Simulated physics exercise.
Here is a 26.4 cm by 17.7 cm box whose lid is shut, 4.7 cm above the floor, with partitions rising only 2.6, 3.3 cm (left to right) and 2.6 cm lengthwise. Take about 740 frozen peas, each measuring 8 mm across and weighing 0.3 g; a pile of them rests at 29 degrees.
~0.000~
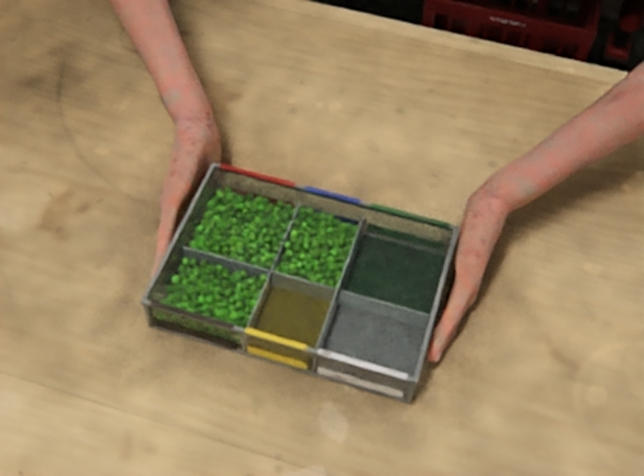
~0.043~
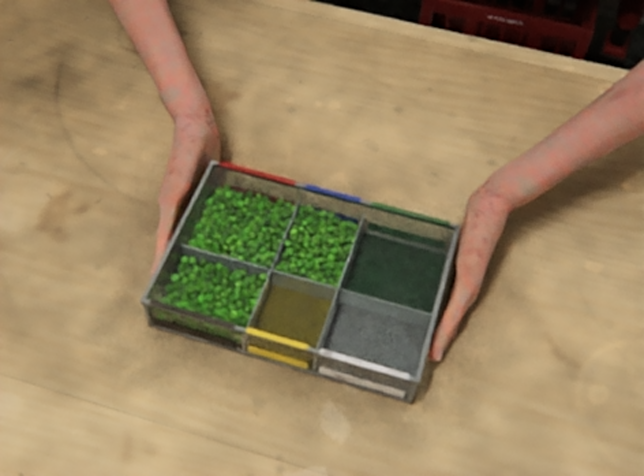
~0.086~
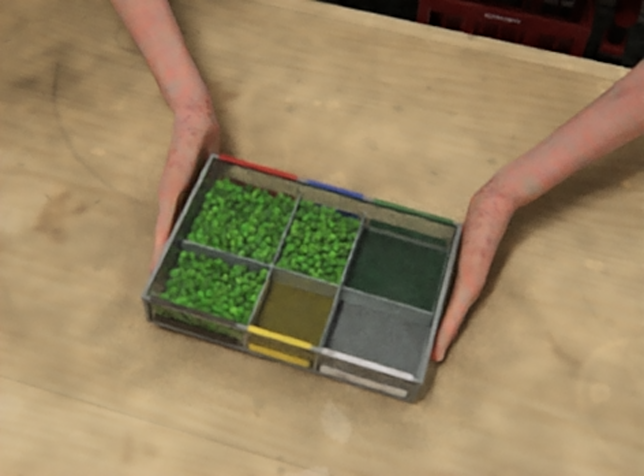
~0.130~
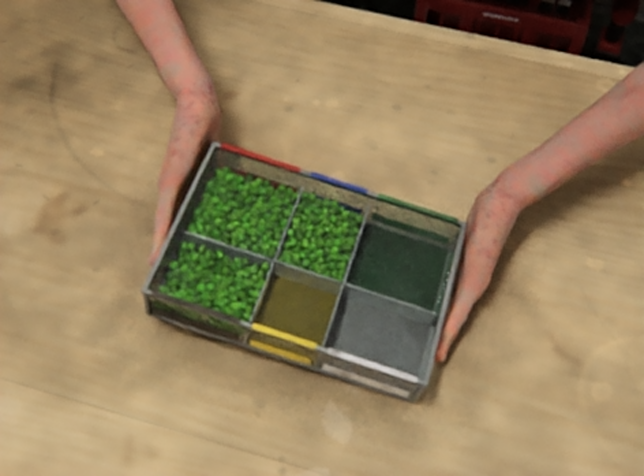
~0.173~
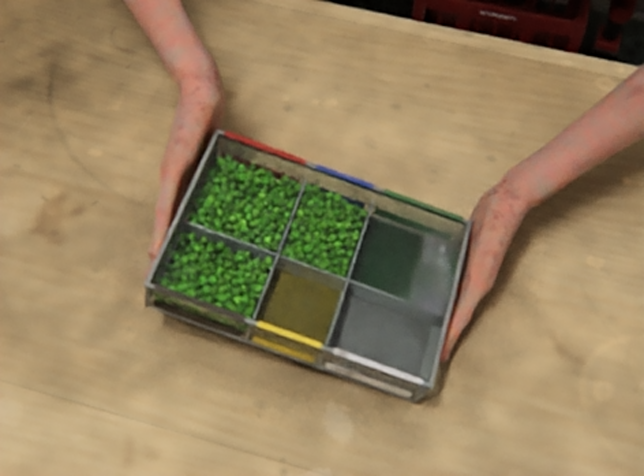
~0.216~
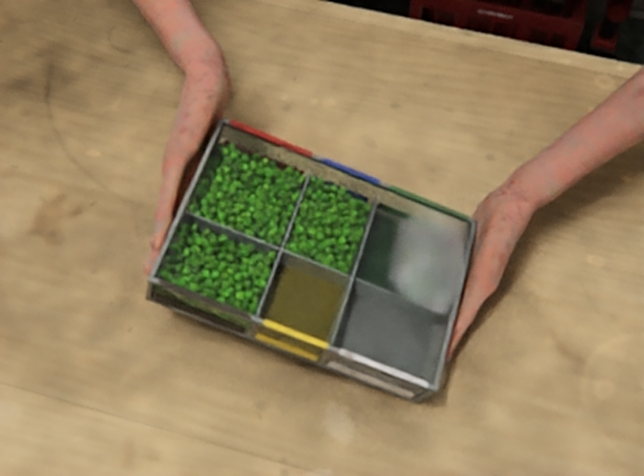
On a wooden tabletop, two hands held a clear divided box with green peas in three of its compartments, then gradually raised its far side, tilting it toward the front while the peas barely shifted.
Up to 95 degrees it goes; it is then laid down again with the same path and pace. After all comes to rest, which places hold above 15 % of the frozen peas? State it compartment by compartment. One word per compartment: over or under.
Red under, blue over, green under, yellow over, white over, black under.
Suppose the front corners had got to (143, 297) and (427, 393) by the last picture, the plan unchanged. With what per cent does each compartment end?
In per cent, the final split is red 5, blue 15, green 0, yellow 40, white 15, black 25.
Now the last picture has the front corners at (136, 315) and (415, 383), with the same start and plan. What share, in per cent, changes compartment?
Then roughly 55 per cent.
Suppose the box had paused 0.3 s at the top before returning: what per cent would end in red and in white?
Result - red: 0 %; white: 20 %.
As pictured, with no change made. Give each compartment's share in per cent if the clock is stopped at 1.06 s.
Red 20; blue 35; green 5; yellow 15; white 15; black 15.
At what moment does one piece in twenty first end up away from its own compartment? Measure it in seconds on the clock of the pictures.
Around 0.80 seconds.
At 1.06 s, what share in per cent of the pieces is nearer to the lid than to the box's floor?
Roughly 70 per cent.
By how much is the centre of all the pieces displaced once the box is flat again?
Some 9.5 cm.
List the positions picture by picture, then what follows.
In the first picture, box tilt 0 degrees, front corners at (146, 301) and (413, 379); red 40 %, blue 30 %, black 30 %.
In the second picture, box tilt 1 degrees, front corners at (146, 300) and (415, 379).
In the third picture, box tilt 3 degrees, front corners at (146, 296) and (419, 380), lowest corner right front.
In the fourth picture, box tilt 7 degrees, front corners at (147, 290) and (423, 382), lowest corner right front.
In the fifth picture, box tilt 12 degrees, front corners at (149, 284) and (428, 384), lowest corner right front.
In the sixth picture, box tilt 16 degrees, front corners at (153, 278) and (433, 386), lowest corner right front; red 40 %, blue 30 %, black 30 %. Its pace works out near 105 degrees a second.
Then, at 1.06 s, tilt 95 degrees; red 20 %, blue 35 %, green 5 %, yellow 15 %, white 15 %, black 15 %.
Then, at 1.62 s, tilt 42 degrees; red 5 %, blue 30 %, green 5 %, yellow 30 %, white 25 %, black 5 %.
Then, at 2.24 s, tilt 0 degrees; red 5 %, blue 30 %, green 5 %, yellow 30 %, white 25 %, black 5 %.
In the end, at 2.8 s, red 5 %, blue 30 %, green 5 %, yellow 30 %, white 25 %, black 5 %.
